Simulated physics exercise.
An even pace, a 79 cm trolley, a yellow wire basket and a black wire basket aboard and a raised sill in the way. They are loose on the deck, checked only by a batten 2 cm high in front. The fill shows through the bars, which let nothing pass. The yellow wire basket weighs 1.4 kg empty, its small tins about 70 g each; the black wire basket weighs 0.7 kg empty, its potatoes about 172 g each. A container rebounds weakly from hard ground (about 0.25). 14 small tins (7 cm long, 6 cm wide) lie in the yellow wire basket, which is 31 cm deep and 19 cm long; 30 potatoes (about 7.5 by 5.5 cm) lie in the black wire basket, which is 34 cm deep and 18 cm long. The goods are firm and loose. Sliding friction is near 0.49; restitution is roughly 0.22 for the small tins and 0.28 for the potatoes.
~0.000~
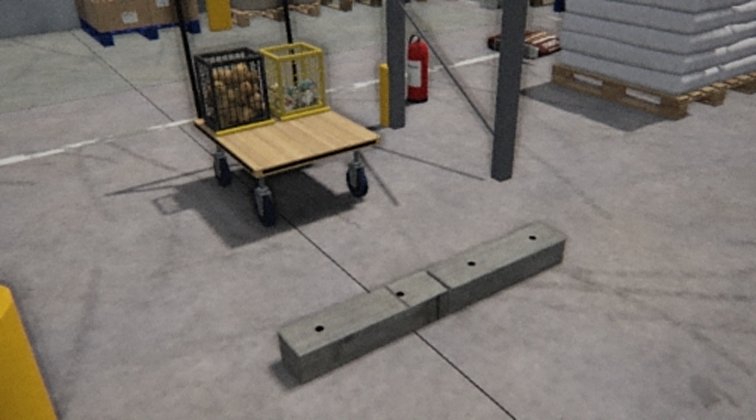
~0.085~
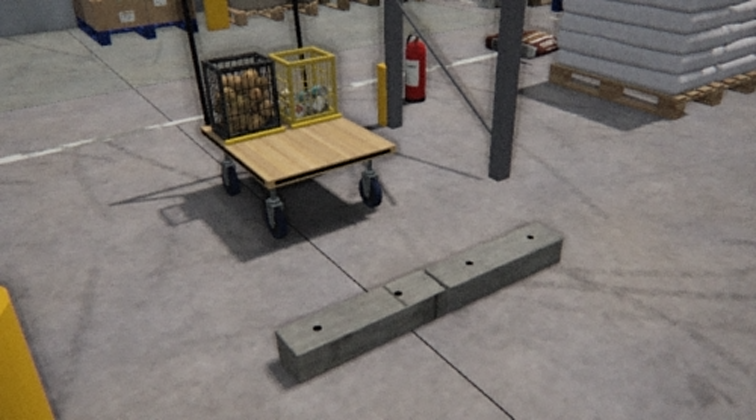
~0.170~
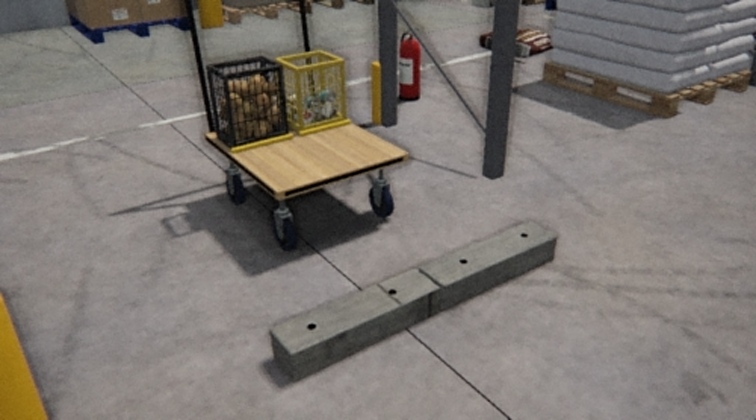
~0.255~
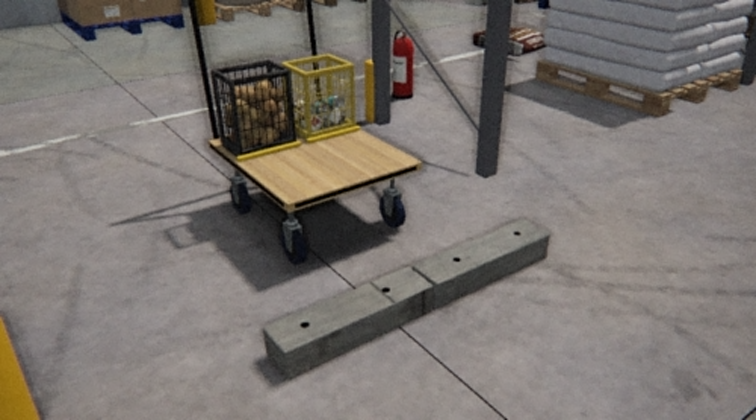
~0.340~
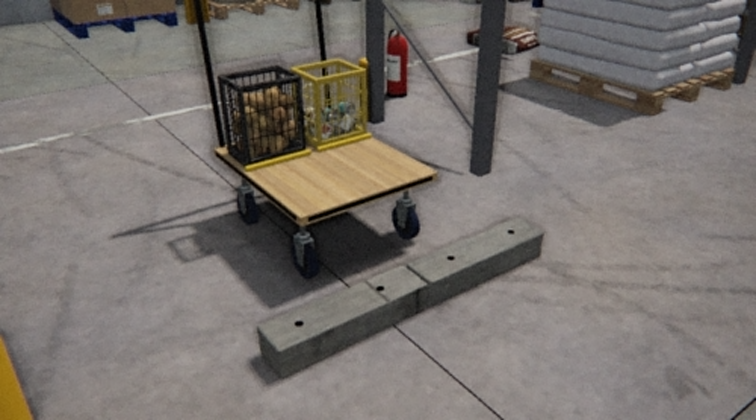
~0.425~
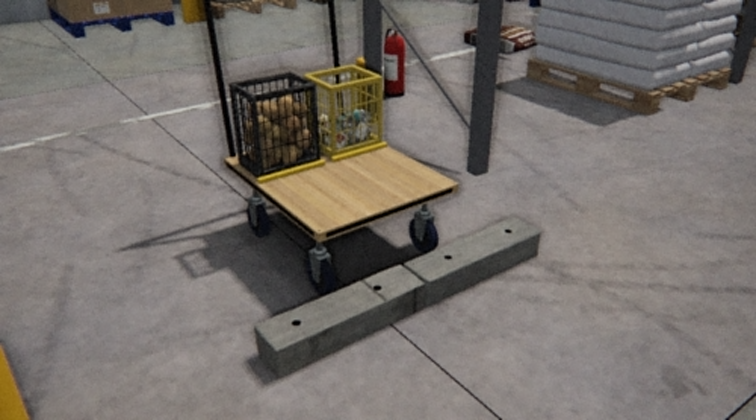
A flatbed cart carrying a black and a yellow wire basket rolls toward a concrete sill.
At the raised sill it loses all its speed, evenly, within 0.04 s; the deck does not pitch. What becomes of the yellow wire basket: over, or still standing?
It keeps its feet.
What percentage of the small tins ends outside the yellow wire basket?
About 0 per cent.
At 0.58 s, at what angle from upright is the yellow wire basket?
About 15°.
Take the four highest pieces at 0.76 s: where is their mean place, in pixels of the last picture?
At about (319, 139).
After 0.46 s, the jolt starts.
After 0.58 s, the yellow wire basket leans 15° with 0 of 14 out and the black wire basket leans 26° with 0 of 30 out.
After 0.76 s, the yellow wire basket leans 8° with 0 of 14 out and the black wire basket leans 70° with 0 of 30 out.
After 1.06 s, the yellow wire basket is upright with 0 of 14 out and the black wire basket is down with 5 of 30 out.
Final count (at 1.50 s), the yellow wire basket is upright with 0 of 14 out and the black wire basket is down with 7 of 30 out. Greatest lean of the yellow wire basket, 17°.
